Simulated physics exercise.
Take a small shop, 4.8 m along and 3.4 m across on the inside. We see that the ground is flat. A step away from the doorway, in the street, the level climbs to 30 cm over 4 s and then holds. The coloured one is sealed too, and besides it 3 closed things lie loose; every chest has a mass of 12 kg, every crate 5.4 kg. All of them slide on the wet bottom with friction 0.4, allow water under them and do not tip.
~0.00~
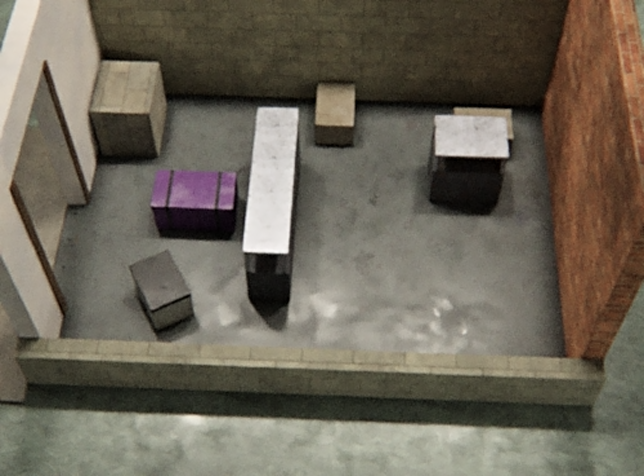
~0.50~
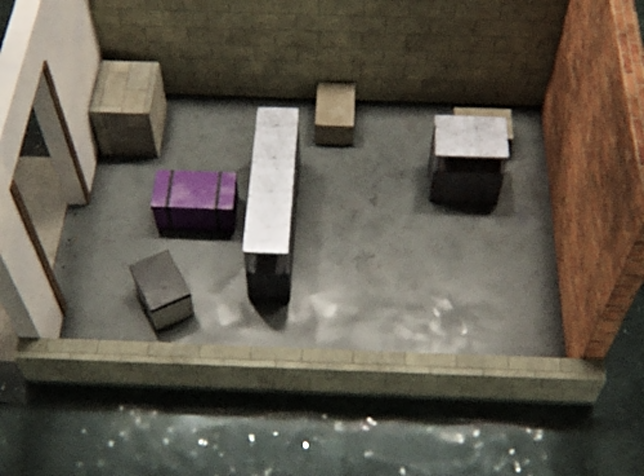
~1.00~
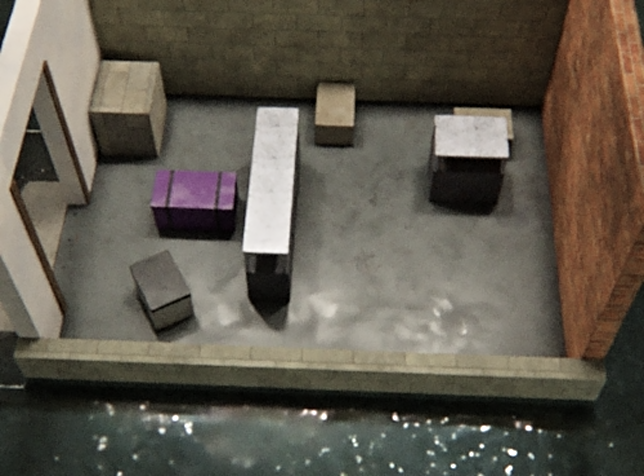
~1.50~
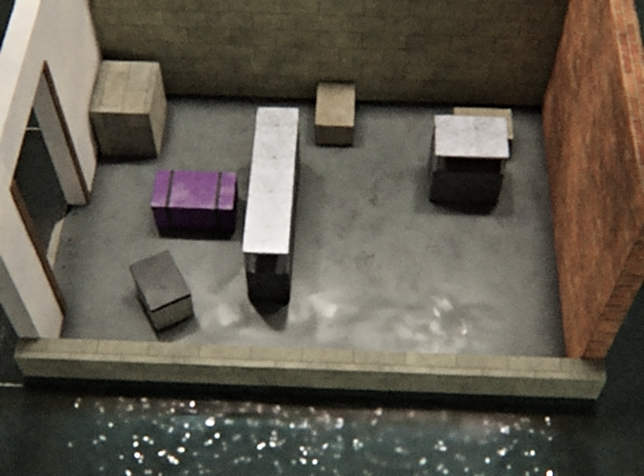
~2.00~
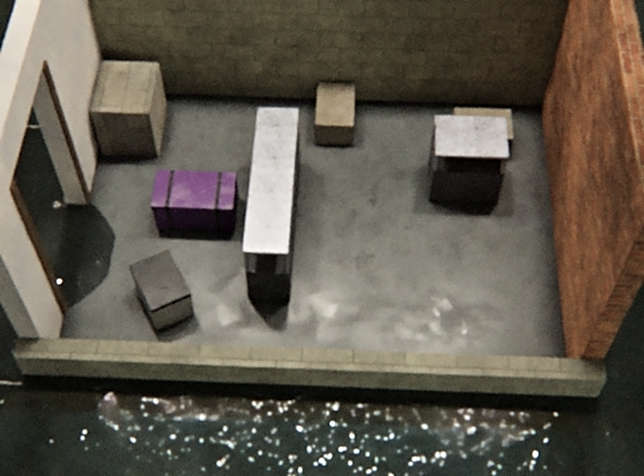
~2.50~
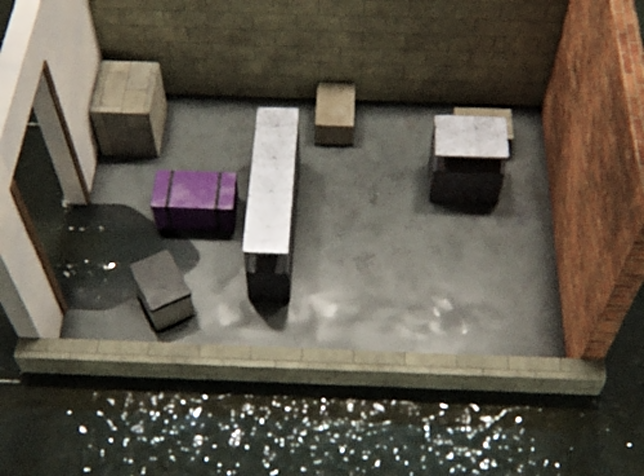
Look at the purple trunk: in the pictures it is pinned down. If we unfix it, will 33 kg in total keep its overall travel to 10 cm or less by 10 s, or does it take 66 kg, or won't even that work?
Even that won't work.
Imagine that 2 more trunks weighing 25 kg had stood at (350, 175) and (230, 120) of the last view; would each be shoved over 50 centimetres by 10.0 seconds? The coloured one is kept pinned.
First stays inside, then exceeds it.
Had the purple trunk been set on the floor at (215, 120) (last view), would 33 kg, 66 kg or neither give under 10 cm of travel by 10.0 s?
Well, no option works.
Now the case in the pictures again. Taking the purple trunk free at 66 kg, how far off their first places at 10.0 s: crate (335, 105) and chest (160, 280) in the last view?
They've ended up 100 cm and 350 cm away, in that order.
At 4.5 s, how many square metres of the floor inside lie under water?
About 6.0 m2.
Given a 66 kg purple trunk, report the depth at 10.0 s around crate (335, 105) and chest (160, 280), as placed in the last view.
First roughly 6 cm, second roughly 17 cm.
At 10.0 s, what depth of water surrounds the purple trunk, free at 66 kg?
Close to 18 cm deep.
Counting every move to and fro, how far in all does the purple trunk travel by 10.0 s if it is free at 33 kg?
Roughly 200 cm.
After 3.5 s the purple trunk would be 3 cm from its start with 33 kg and 0 cm from its start with 66 kg; 7 cm of water round it then.
After 4.5 s the purple trunk would be 52 cm from its start with 33 kg and 0 cm from its start with 66 kg; 10 cm of water round it then.
After 7.0 s the purple trunk would be 120 cm from its start with 33 kg and 79 cm from its start with 66 kg; 11 cm of water round it then.
After 10.0 s the purple trunk would be 76 cm from its start with 33 kg and 87 cm from its start with 66 kg; 18 cm of water round it then.
